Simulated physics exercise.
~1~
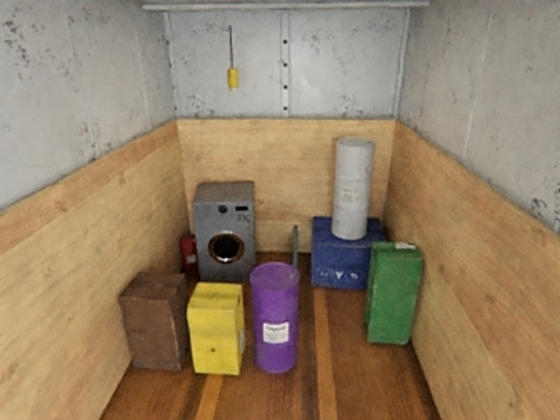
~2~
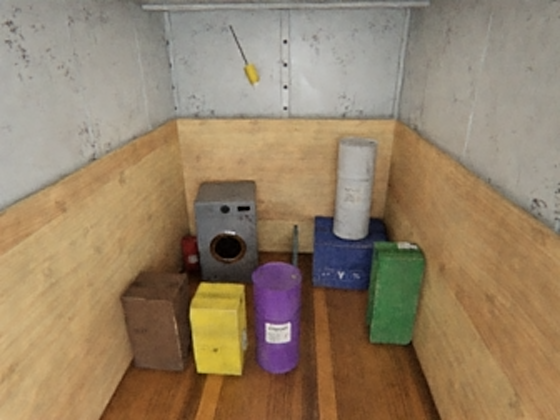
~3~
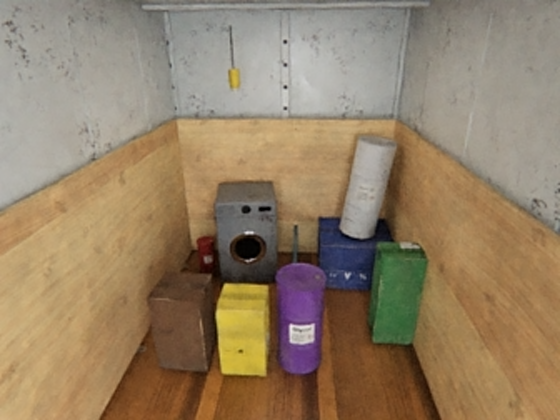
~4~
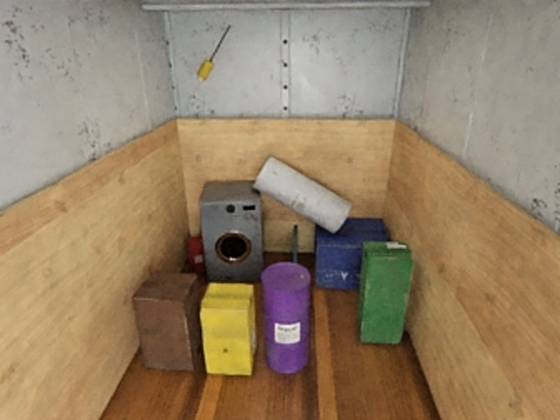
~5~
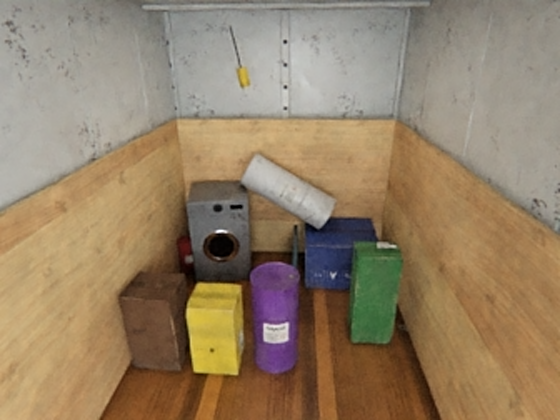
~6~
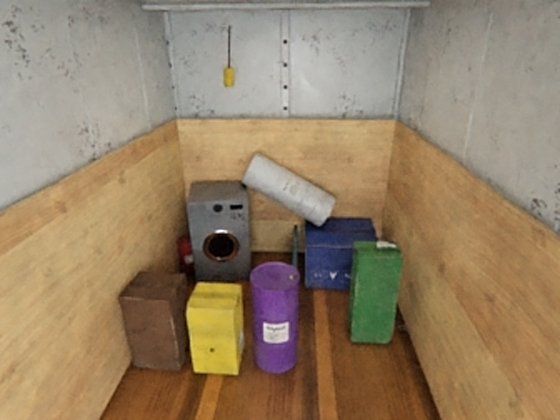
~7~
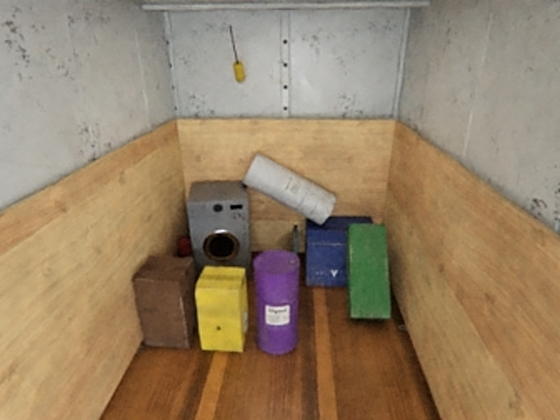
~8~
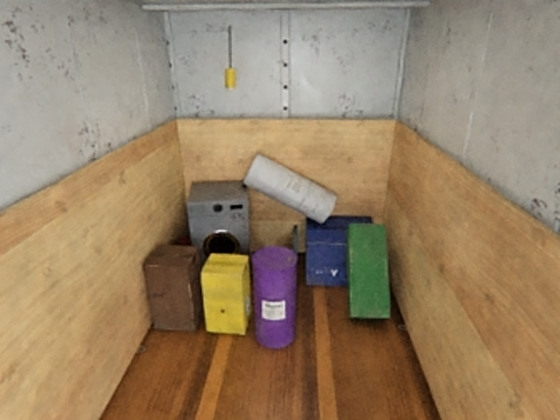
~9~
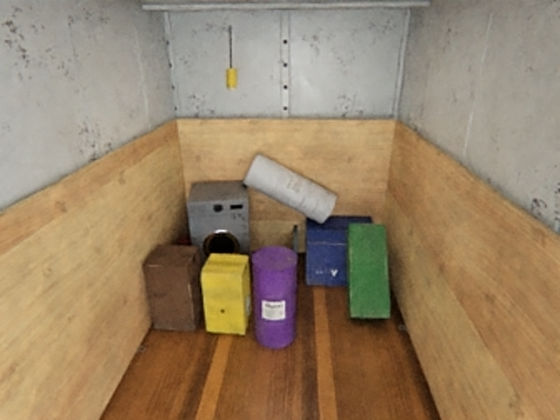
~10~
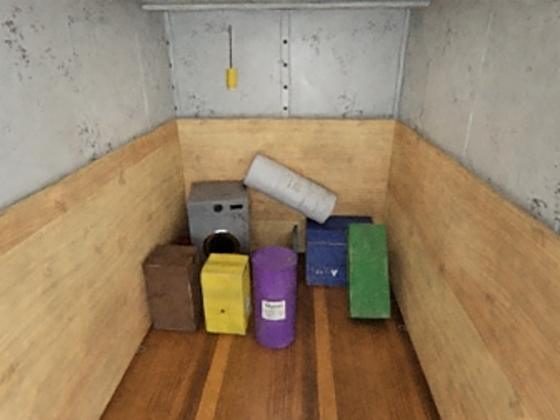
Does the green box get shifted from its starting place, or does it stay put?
The green box gets shifted, ending up further left and deeper in the bay, leaning by the blue box.
